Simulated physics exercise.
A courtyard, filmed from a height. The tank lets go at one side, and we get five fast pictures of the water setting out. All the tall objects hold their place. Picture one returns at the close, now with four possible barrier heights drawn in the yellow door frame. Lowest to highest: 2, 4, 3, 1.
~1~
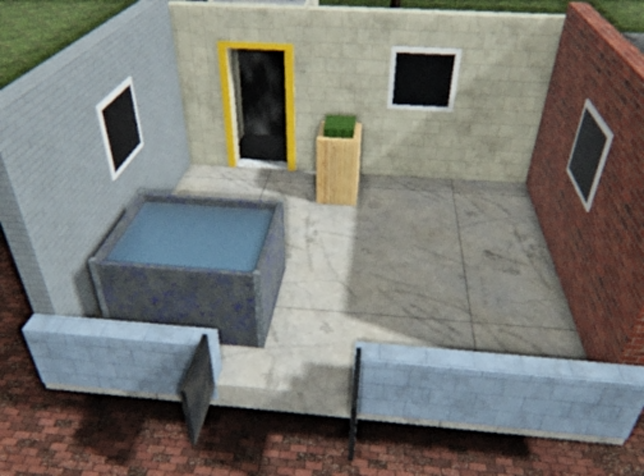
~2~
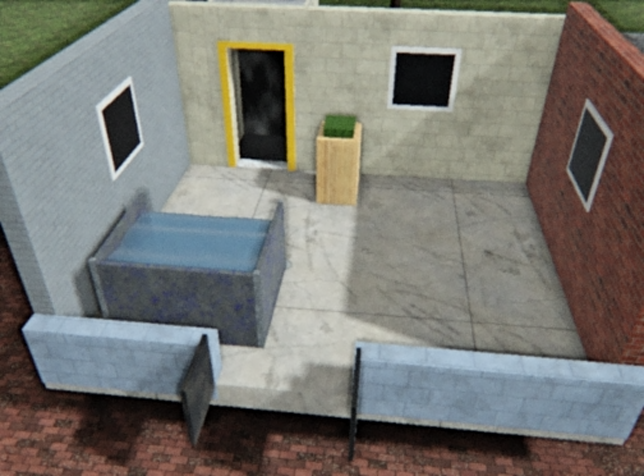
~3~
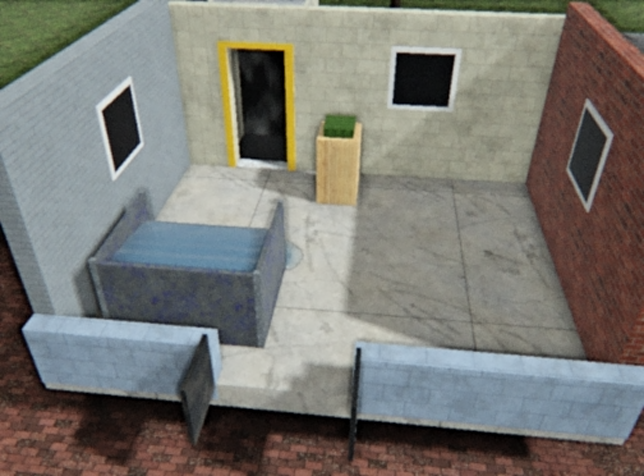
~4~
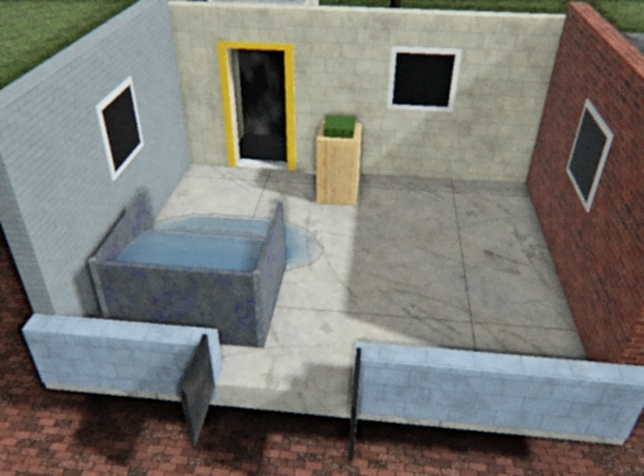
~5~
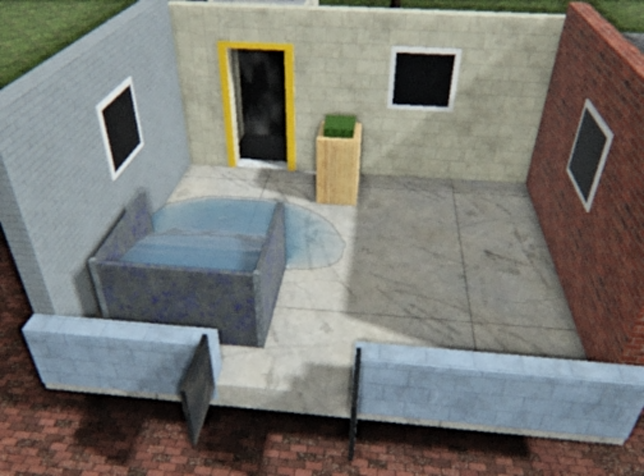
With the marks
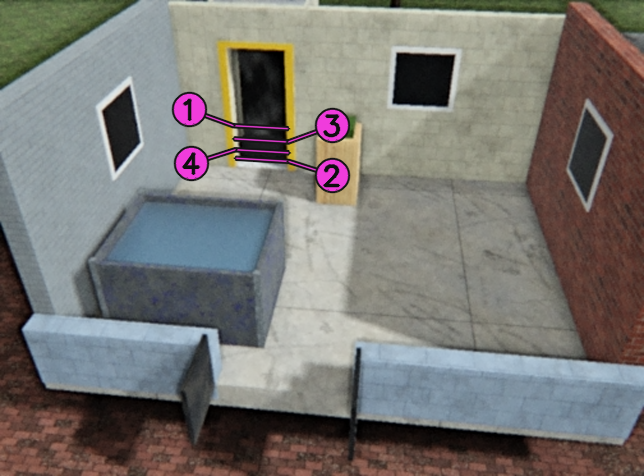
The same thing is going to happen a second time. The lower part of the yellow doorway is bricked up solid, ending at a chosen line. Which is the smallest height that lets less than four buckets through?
Mark 3.
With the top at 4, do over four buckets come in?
Yes.
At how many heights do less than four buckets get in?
Two of them.
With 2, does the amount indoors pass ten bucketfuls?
Yes, clearly.
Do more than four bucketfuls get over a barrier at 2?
Yes.
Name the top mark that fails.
Here it is mark 4.
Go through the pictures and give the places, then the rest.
Water in the tank at rest, its middle at (195, 236); foot of the yellow doorway at (262, 168); open gate at (286, 332).
Water covers 2 % of the ground, its front hidden from here.
Water covers 5 % of the ground, its front hidden from here.
Water covers 11 % of the ground and shows as far out as (307, 242).
Water covers 18 % of the ground and shows as far out as (295, 207).
On the marked copy, 1 at (260, 127); 2 at (262, 159); 3 at (261, 140); 4 at (261, 151); from the bottom up 2, 4, 3, 1.
If 1 is chosen, nothing gets over.
If 2 is chosen, dozens of bucketfuls pour in.
If 3 is chosen, a splash gets over, under a bucket.
If 4 is chosen, about 11 bucketfuls get in.
